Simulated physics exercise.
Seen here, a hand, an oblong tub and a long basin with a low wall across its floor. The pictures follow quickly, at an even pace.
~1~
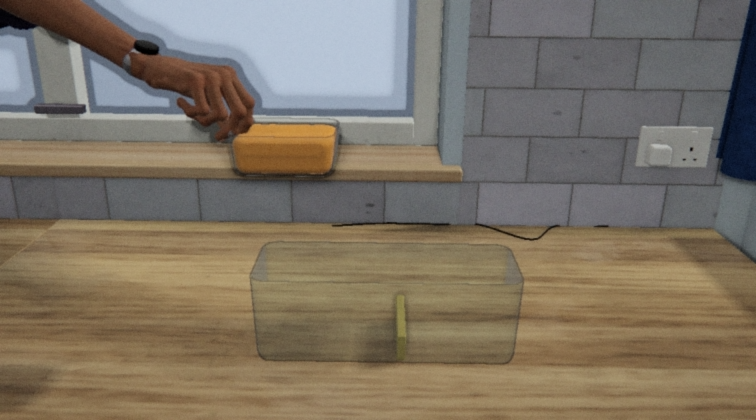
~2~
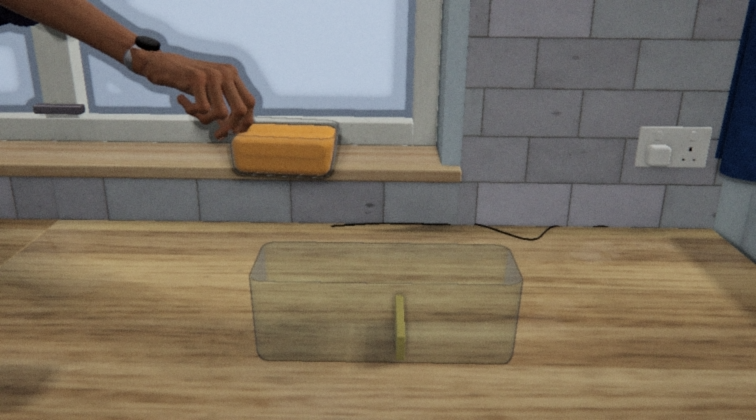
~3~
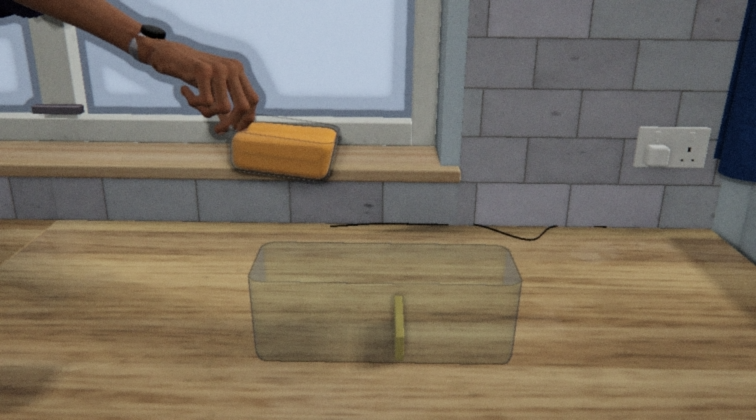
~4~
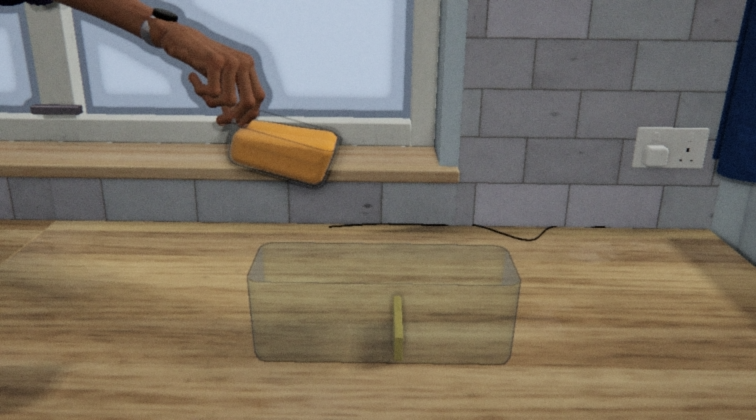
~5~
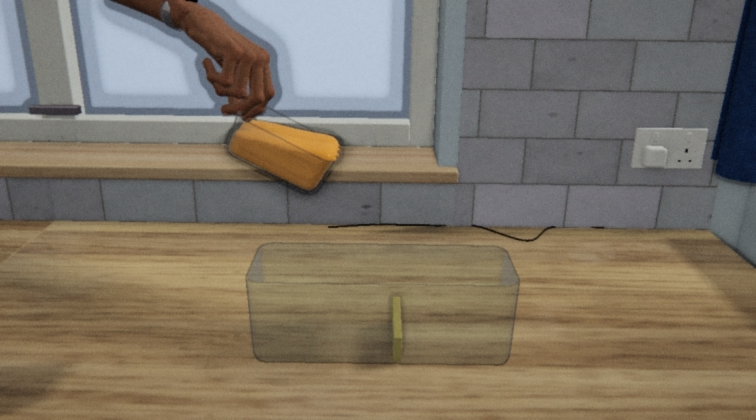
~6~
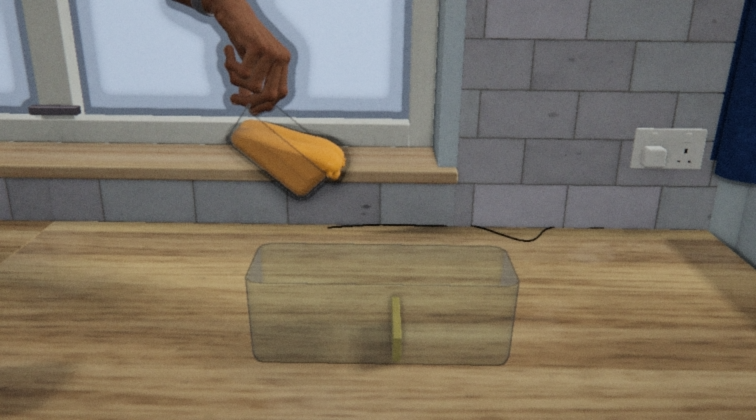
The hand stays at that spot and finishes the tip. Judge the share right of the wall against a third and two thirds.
The share right of the wall is under a third.
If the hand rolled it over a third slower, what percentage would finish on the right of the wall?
Roughly 20 in a hundred.
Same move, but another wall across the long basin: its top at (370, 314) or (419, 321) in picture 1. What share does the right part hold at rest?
The first gives 60 %, the second 20 %.
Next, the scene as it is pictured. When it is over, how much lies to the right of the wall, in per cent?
Near 10 %.
A moment on, the tilt is 113° and 5 per cent is still to pour, 51 is left of the wall and 0 right of it.
Next, the tilt is 117° and 0 per cent is still to pour, 84 is left of the wall and 4 right of it.
Then the tilt is 117° and 0 per cent is still to pour, 78 is left of the wall and 10 right of it.
Later the tilt is 117° and 0 per cent is still to pour, 79 is left of the wall and 11 right of it.
Finally, 79 per cent lies left of the wall, 11 right of it and 10 outside.
